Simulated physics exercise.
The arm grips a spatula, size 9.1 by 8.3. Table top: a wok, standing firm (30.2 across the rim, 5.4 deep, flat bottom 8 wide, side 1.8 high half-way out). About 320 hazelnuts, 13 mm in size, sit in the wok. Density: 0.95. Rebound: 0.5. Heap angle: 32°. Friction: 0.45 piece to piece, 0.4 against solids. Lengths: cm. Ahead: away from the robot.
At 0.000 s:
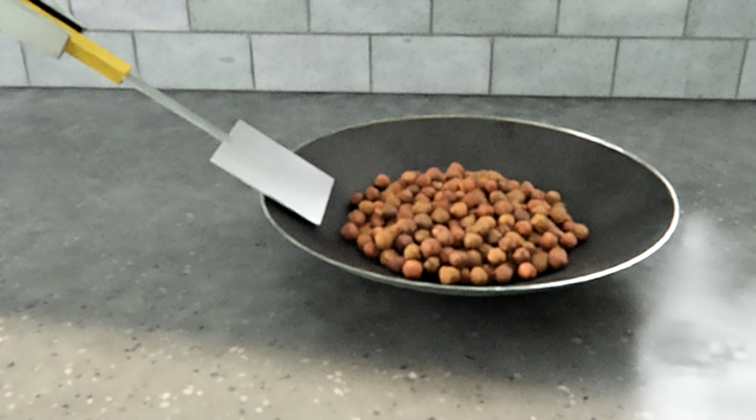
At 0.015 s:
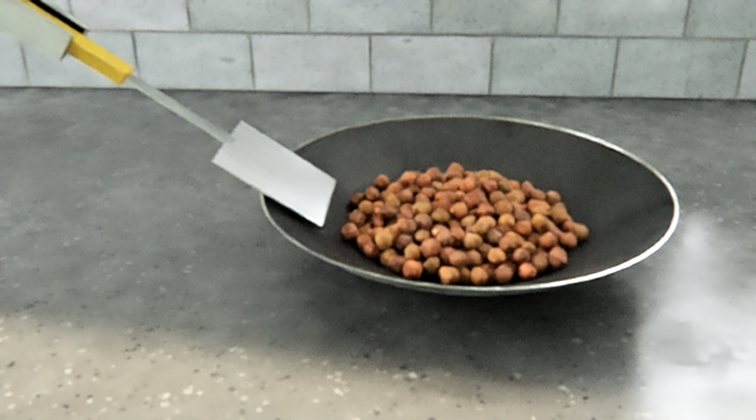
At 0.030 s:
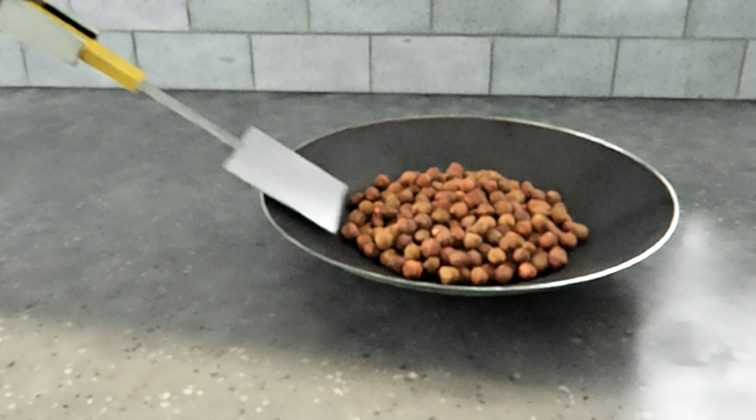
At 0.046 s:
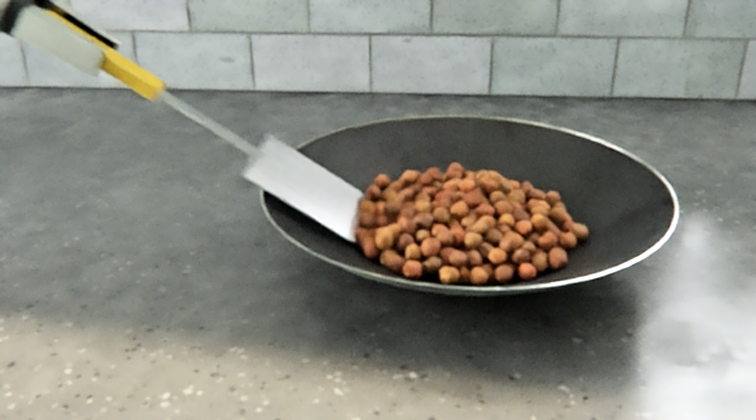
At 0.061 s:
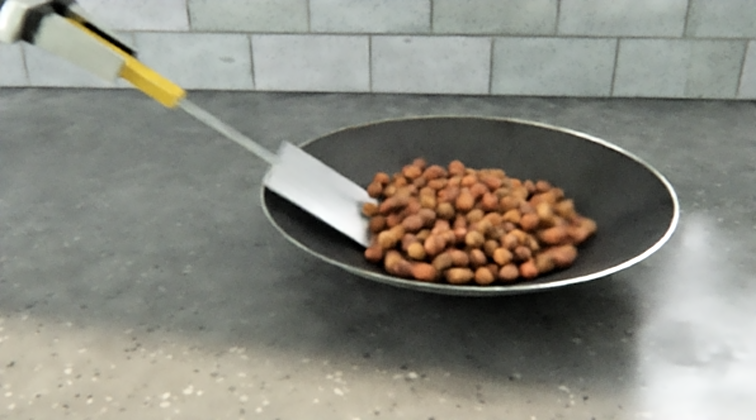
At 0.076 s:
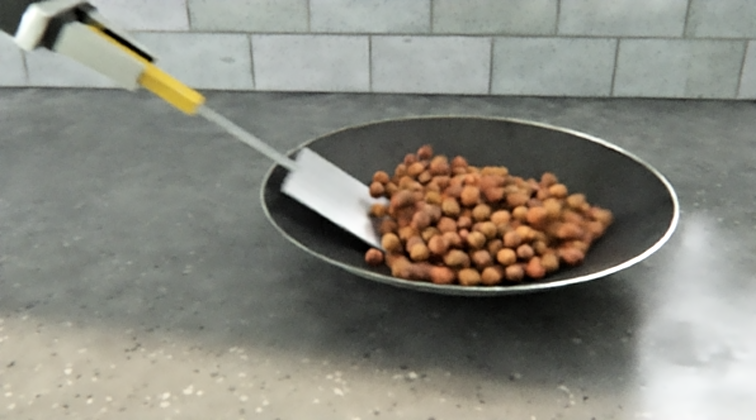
A spatula slides down into a dark wok and pushes the heaped hazelnuts slightly right.
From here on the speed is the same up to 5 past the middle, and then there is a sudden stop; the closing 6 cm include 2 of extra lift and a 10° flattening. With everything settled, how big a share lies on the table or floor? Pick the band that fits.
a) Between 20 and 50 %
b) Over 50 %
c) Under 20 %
Option c: Under 20 %.
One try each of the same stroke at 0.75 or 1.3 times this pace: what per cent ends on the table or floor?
Roughly 0 % and roughly 10 %.
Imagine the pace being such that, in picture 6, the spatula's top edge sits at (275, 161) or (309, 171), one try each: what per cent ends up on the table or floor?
That comes to about 0 and about 10 percent, in that order.
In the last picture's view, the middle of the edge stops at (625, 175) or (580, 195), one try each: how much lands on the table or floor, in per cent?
45 % and 30 %.
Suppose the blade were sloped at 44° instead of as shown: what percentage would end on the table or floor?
Somewhere around 5 per cent would end on the table or floor.
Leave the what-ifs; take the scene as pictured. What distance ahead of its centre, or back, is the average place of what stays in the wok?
Roughly 5.5 cm ahead.
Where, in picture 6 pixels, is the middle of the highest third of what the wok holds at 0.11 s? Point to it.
Around (494, 207).
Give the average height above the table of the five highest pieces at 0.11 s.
Somewhere near 6 cm, I'd say.
By 0.11 s, sloping 34°, highest piece 6 above the table; 325 in the wok.
By 0.15 s, sloping 30°, highest piece 8 above the table; 322 in the wok, 3 on the blade or in flight.
By 0.37 s, sloping 24°, highest piece 6 above the table; 315 in the wok, 9 on the table or floor, 1 on the blade or in flight.
By 1.42 s, sloping 24°, highest piece 6 above the table; 314 in the wok, 11 on the table or floor.
Final count, 314 in the wok, 11 on the table or floor. That is 3 % on the table or floor.
